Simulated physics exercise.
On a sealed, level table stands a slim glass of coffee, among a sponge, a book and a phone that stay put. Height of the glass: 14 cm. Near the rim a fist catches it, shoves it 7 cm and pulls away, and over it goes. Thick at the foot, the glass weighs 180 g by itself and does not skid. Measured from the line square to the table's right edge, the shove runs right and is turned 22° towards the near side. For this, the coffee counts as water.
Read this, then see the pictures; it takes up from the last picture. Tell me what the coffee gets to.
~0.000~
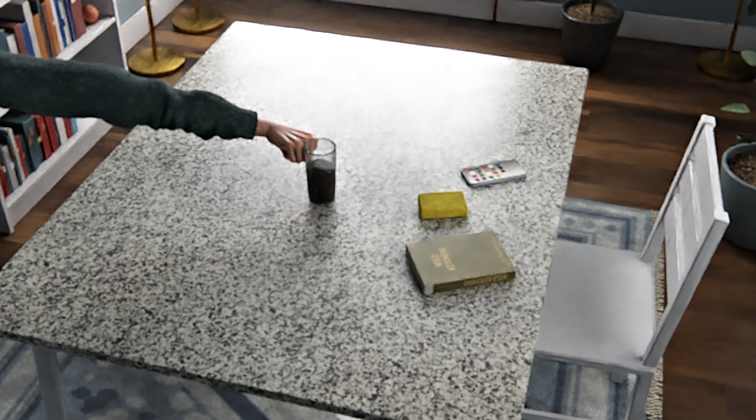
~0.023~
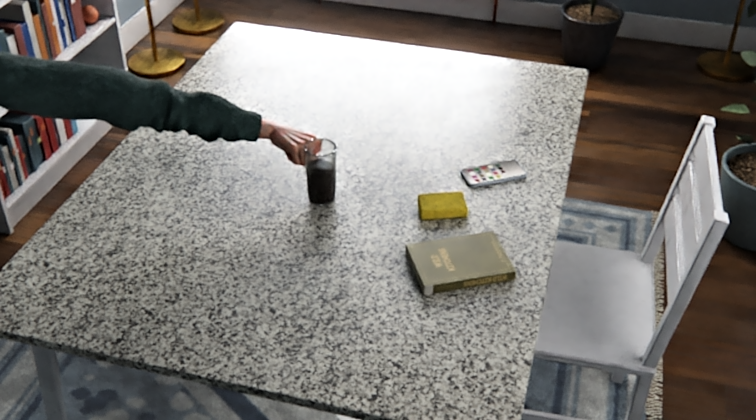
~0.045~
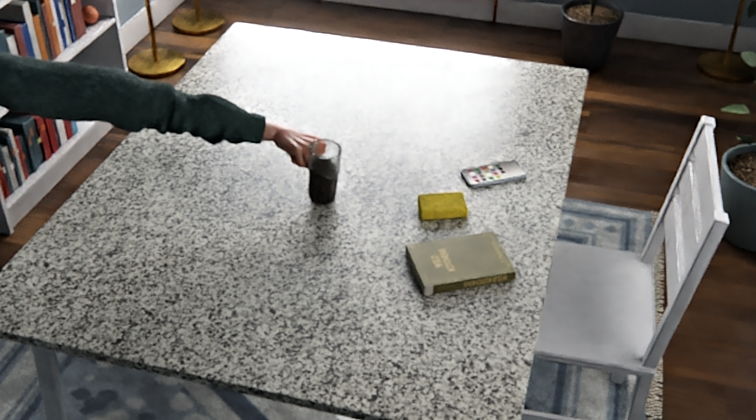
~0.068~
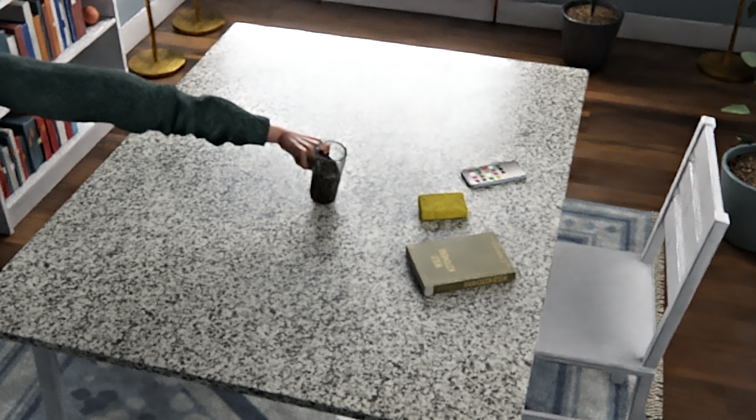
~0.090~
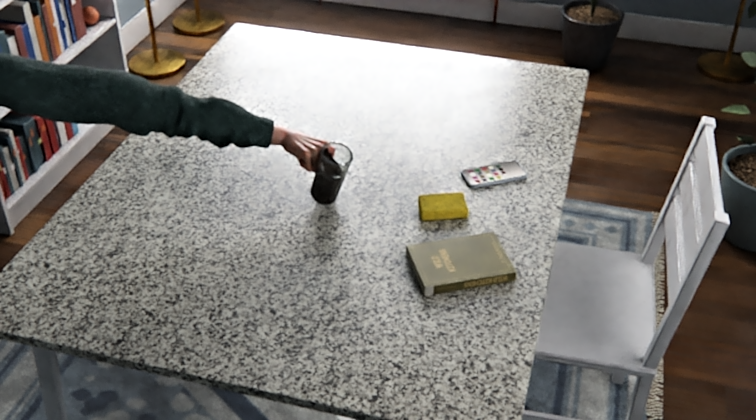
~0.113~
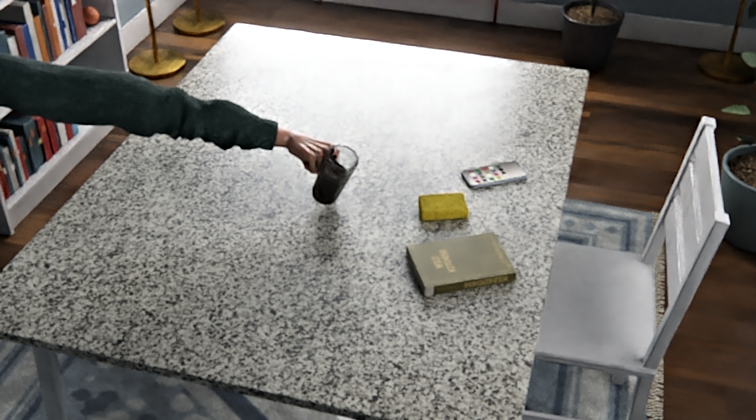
Sponge - turns wet, book - turns wet, phone - not wet.
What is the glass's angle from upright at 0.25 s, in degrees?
It leans roughly 68° from upright.
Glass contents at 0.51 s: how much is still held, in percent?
About 38 %.
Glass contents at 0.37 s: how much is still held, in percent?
It is roughly 72 percent.
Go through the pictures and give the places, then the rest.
In the first frame, tilt 0°; the fist is at (299, 144); surface from (308, 163) to (334, 167); the sponge is at (442, 200); the book is at (460, 257); the phone is at (494, 171).
In the second frame, tilt 0°; the fist is at (303, 146); surface from (308, 163) to (334, 167).
In the third frame, tilt 6°; the fist is at (307, 148); surface from (312, 157) to (336, 169).
In the fourth frame, tilt 12°; the fist is at (311, 151); surface from (317, 155) to (341, 171).
In the fifth frame, tilt 18°; the fist is at (316, 153); surface from (320, 161) to (345, 173).
In the sixth frame, tilt 25°; the fist is at (320, 155); surface from (321, 171) to (349, 174).
By 0.25 s the tilt is 67° and 100 per cent is in the glass, 0 has run off the table; wet so far, nothing.
By 0.37 s the tilt is 88° and 72 per cent is in the glass, 0 has run off the table; wet so far, book.
By 0.51 s the tilt is 88° and 37 per cent is in the glass, 0 has run off the table; wet so far, sponge, book.
By 0.75 s the tilt is 88° and 20 per cent is in the glass, 2 has run off the table; wet so far, sponge, book.
At rest 7 per cent is in the glass, 26 has run off the table; wet so far, sponge, book.
